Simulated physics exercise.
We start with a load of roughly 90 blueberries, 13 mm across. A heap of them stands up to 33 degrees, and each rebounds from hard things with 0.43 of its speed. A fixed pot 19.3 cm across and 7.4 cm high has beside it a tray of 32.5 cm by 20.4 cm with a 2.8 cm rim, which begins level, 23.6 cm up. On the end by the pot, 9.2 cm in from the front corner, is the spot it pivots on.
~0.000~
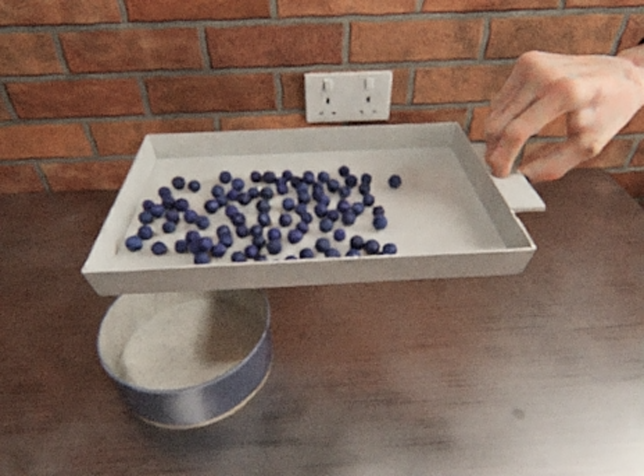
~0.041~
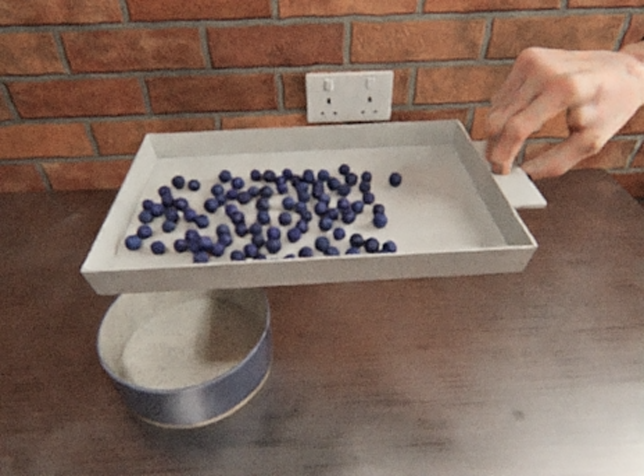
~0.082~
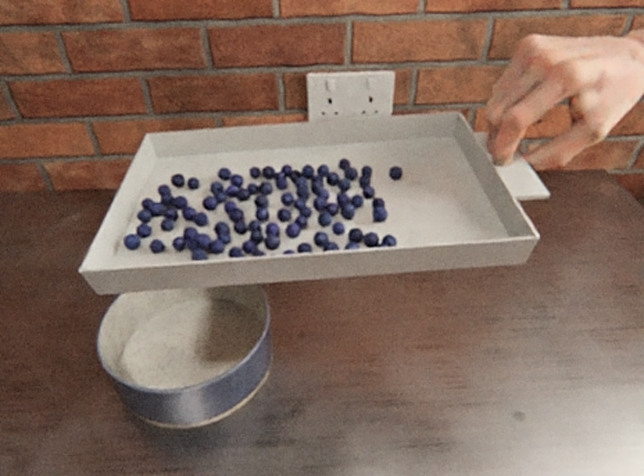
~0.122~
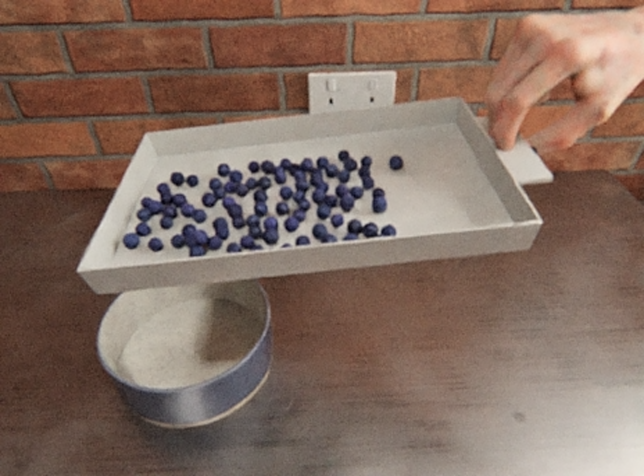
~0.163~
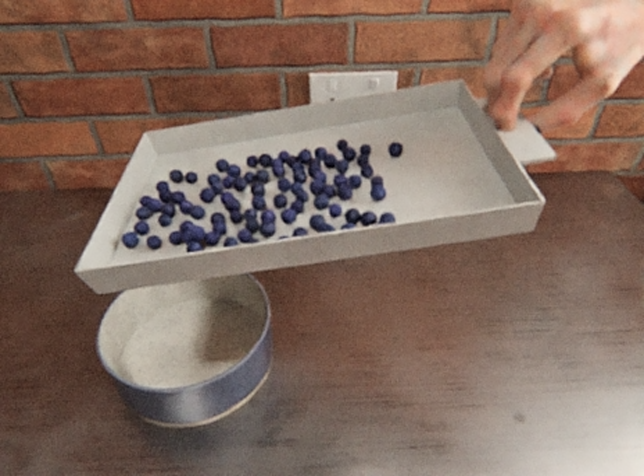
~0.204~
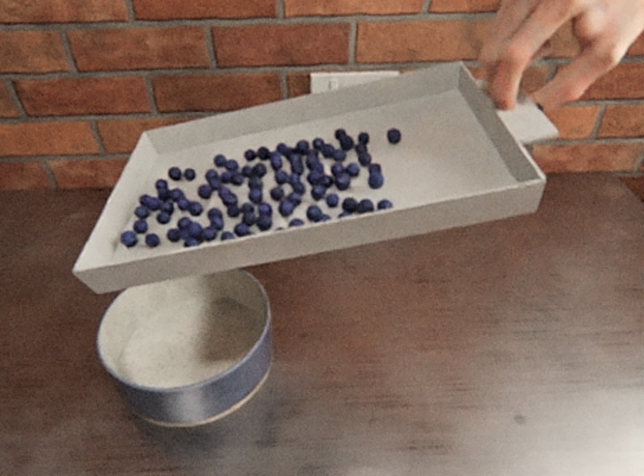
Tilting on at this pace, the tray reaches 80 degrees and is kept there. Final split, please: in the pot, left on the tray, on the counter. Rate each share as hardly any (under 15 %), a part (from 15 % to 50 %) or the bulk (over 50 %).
Pot: Hardly any; tray: The bulk; counter: Hardly any.
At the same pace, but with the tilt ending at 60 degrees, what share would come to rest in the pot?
You'd end up with some 0 % in the pot.
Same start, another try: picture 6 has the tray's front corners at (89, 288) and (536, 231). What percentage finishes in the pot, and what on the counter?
In the pot: 0 per cent; on the counter: 5 per cent.
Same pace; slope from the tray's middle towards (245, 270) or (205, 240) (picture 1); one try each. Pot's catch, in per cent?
That would be close to 0 per cent and then close to 0 per cent.
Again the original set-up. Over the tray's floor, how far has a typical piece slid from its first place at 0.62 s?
About 9 cm.
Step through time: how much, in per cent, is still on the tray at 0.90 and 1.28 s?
About 100, 95.
After 0.62 s, tilt 45 degrees; the tray holds 100 %, the pot 0 %.
After 0.90 s, tilt 67 degrees; the tray holds 100 %, the pot 0 %.
Then, at 1.28 s, tilt 80 degrees; the tray holds 95 %, the pot 0 %.
By 2.1 s all is still; pot 0 %, tray 95 %, counter 5 %.
